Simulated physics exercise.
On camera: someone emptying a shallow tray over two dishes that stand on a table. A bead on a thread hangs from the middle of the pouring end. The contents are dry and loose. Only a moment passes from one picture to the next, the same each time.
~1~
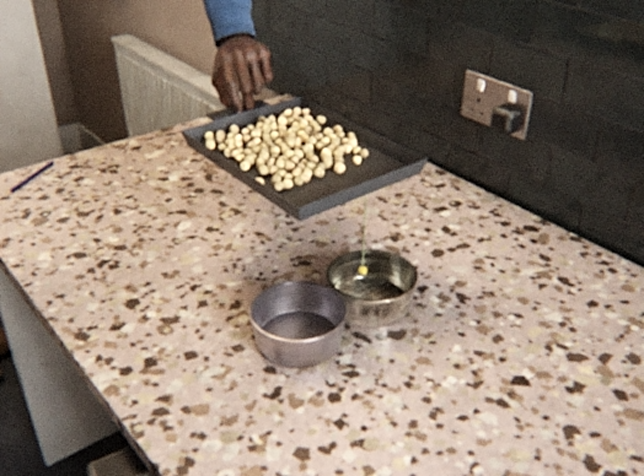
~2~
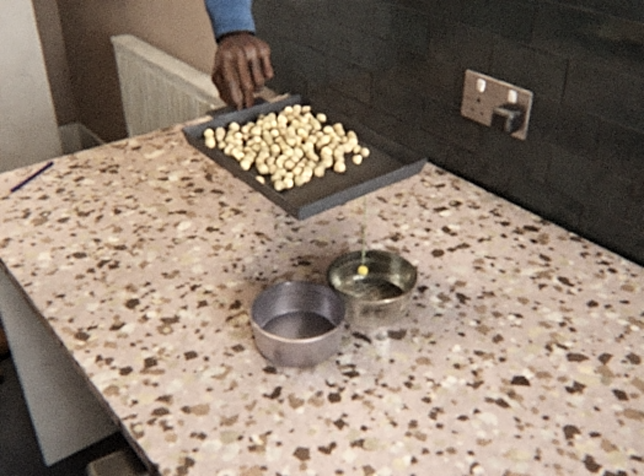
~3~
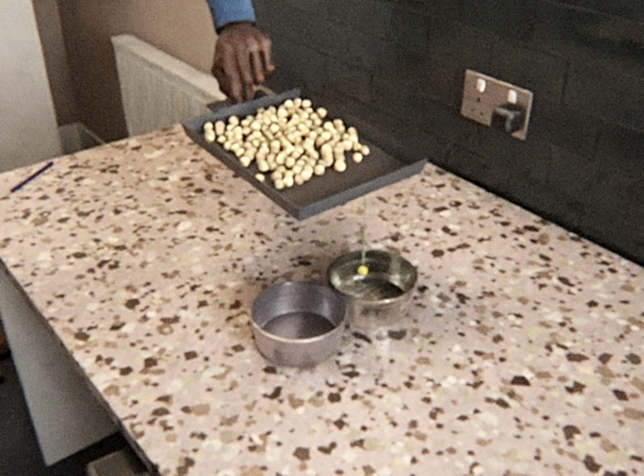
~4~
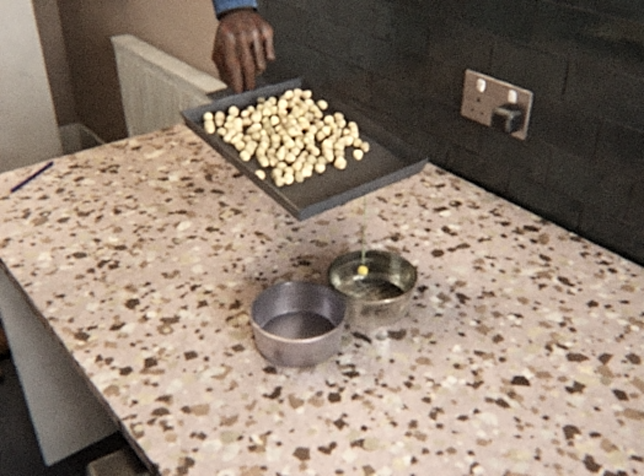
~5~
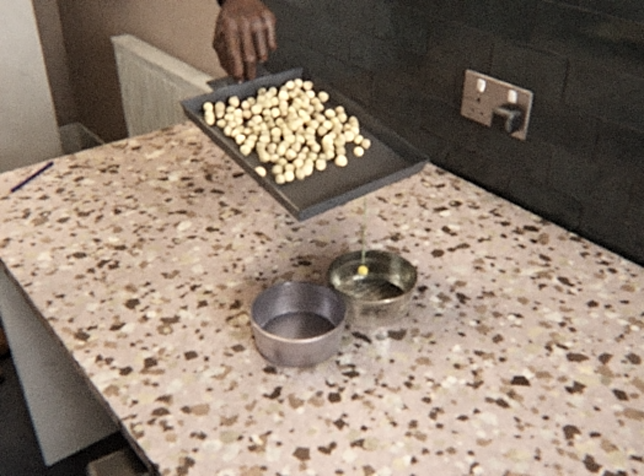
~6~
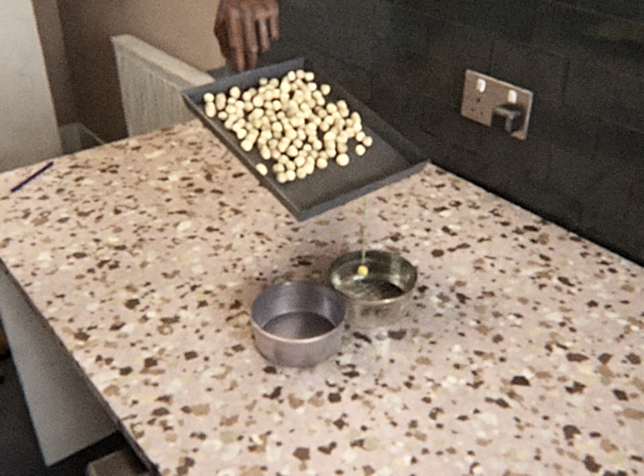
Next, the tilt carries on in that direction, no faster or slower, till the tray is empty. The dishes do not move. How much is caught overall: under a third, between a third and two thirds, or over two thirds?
In the dishes lies less than a third of it.
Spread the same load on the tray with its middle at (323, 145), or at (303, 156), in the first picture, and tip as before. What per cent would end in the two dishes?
Roughly 10 per cent, and 10 per cent.
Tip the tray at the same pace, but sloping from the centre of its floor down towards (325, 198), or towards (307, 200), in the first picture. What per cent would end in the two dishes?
The first gives 50 %, the second 90 %.
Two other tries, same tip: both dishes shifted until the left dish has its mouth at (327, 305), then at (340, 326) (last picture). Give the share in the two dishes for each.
Near 50 % and 90 %.
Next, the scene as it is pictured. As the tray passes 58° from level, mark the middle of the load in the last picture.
At about (353, 169).
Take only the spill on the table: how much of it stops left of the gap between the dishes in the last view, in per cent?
Close to 10 per cent.
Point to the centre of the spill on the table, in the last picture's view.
Near (409, 362).
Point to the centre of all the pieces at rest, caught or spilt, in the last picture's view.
Roughly at (393, 357).
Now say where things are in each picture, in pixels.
The first frame shows corners of the pouring end at (300, 204) and (422, 158), level; middle of the load at (283, 146), macadamia nuts; left dish at (327, 345); right dish at (402, 306); bead on its thread at (363, 270).
The second frame shows corners of the pouring end at (300, 205) and (422, 158), level; middle of the load at (283, 145).
The third frame shows corners of the pouring end at (300, 205) and (422, 158), tipped barely, level across its low end; middle of the load at (283, 140).
The fourth frame shows corners of the pouring end at (301, 206) and (423, 158), tipped a little, level across its low end; middle of the load at (284, 134).
The fifth frame shows corners of the pouring end at (301, 207) and (424, 158), tipped a little, level across its low end; middle of the load at (284, 128).
The sixth frame shows corners of the pouring end at (302, 208) and (424, 158), tipped a little, level across its low end; middle of the load at (286, 122); left dish at (327, 345); right dish at (402, 306).
Soon, tray tipped steeply; nearly all on the tray; a stray few in the air.
A while on, tray tipped right over; about a third on the tray; a stray few in the left dish; a stray few in the right dish; a small part outside both; about a third in the air.
Towards the end, tray tipped past a quarter turn; a small part in the left dish; a stray few in the right dish; most outside both.
Finally, tray tipped past a quarter turn; a small part in the left dish; a stray few in the right dish; most outside both.
